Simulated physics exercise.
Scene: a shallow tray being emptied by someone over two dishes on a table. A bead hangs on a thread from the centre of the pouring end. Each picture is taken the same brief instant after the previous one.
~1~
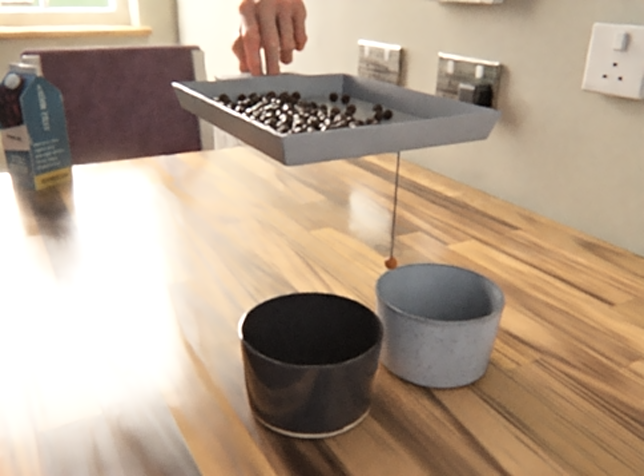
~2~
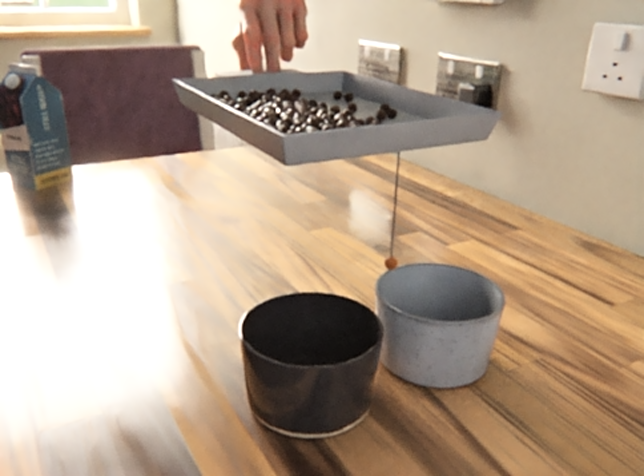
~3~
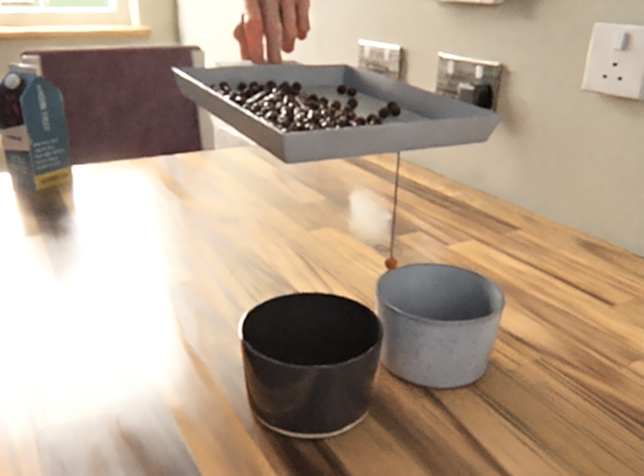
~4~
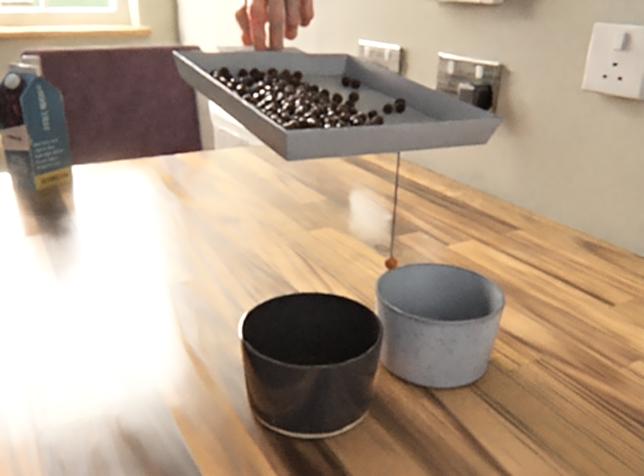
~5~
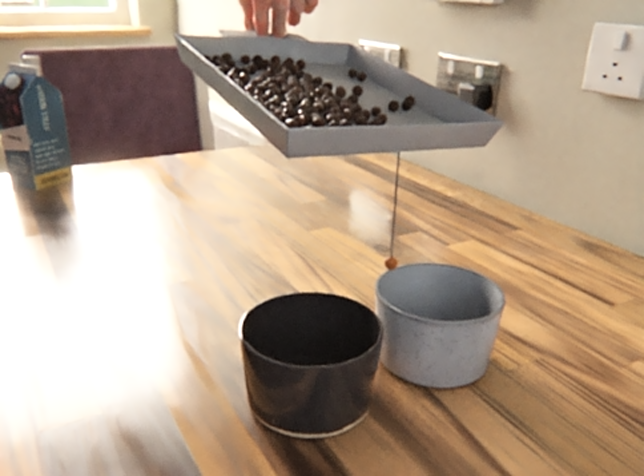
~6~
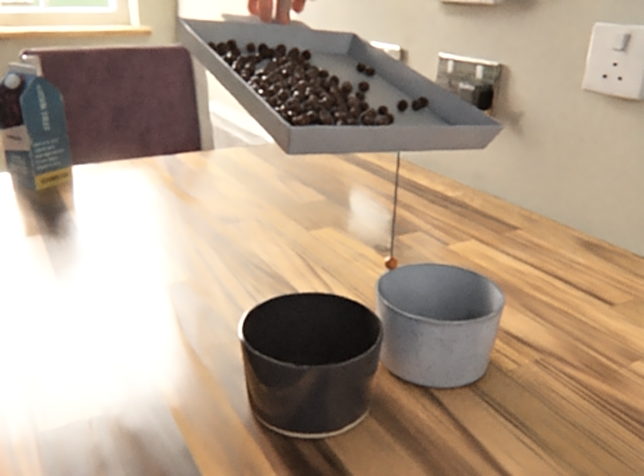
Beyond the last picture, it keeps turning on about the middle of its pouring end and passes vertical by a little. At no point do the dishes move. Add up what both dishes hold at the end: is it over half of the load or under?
It comes to under half.
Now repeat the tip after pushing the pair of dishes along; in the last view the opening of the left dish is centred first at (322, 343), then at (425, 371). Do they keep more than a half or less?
Placing 1: A minority of it. Placing 2: A minority of it.
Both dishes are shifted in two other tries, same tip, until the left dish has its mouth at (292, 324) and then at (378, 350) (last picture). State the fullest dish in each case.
Try 1: The dish to the right; try 2: The dish to the right.
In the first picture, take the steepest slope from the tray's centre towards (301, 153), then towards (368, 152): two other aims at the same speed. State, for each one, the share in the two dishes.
Well, 90 percent for one and then 90 percent for the other.
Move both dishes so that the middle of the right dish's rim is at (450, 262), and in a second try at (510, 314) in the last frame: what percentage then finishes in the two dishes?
Approximately 60 percent, followed by approximately 20 percent.
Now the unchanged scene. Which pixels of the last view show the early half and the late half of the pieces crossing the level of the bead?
Around (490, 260) first; around (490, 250) second.
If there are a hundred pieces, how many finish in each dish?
Left about 0, right about 40 in a hundred.
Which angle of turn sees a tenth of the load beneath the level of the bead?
Roughly 80°.
Just after the last frame, tray tipped steeply; almost all on the tray; just a few in the right dish; about a tenth outside both.
A moment on, tray tipped right over; about a tenth on the tray; roughly a third in the right dish; roughly a third outside both; about a tenth in the air.
Further on, tray tipped past a quarter turn; roughly a third in the right dish; roughly two thirds outside both.
When it is over, tray tipped past a quarter turn; not one in the left dish; roughly a third in the right dish; roughly two thirds outside both.
